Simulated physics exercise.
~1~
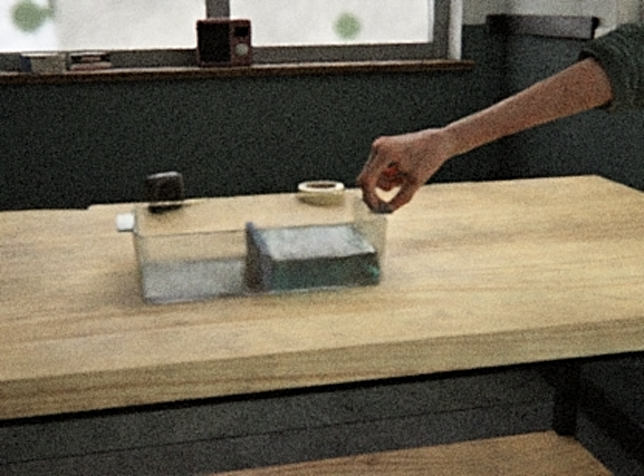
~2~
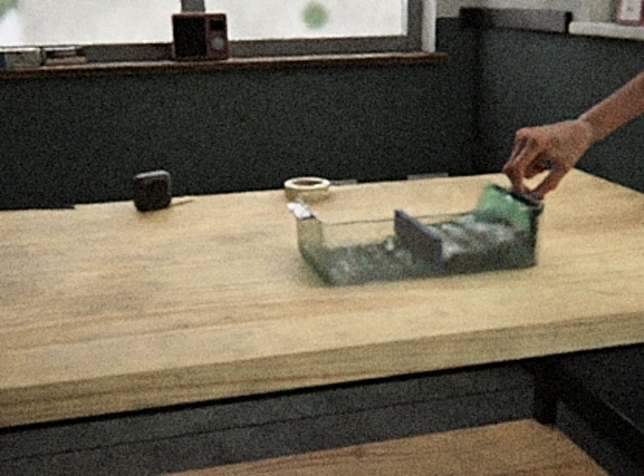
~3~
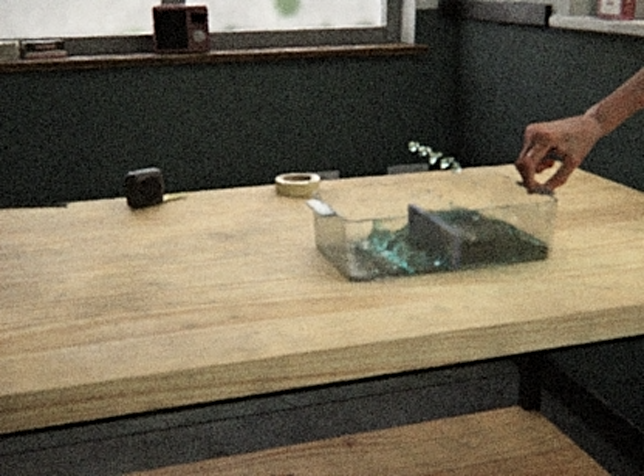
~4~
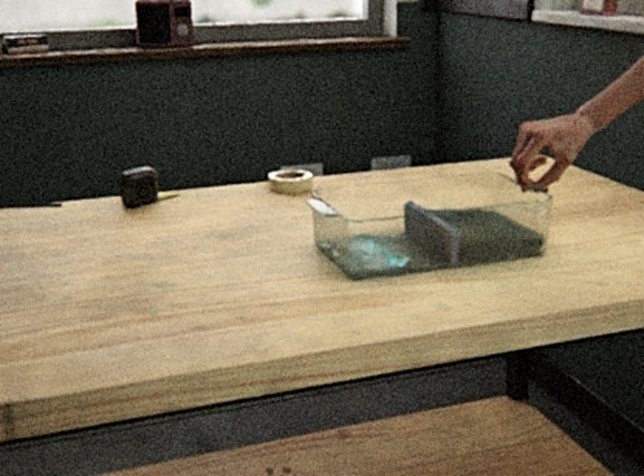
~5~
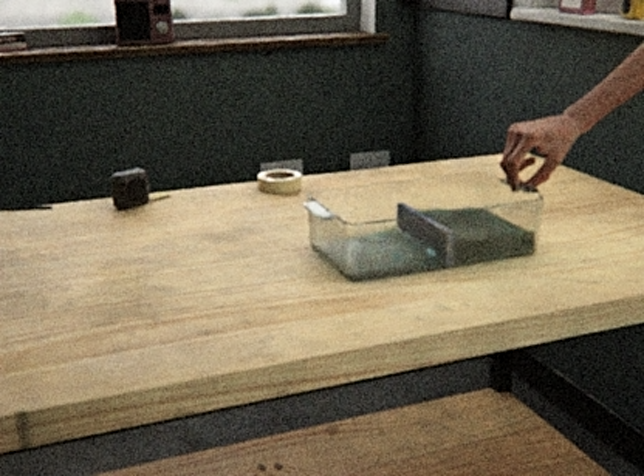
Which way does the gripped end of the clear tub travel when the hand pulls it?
The gripped end moves to the right along the table, and the rest of the tub goes with it.
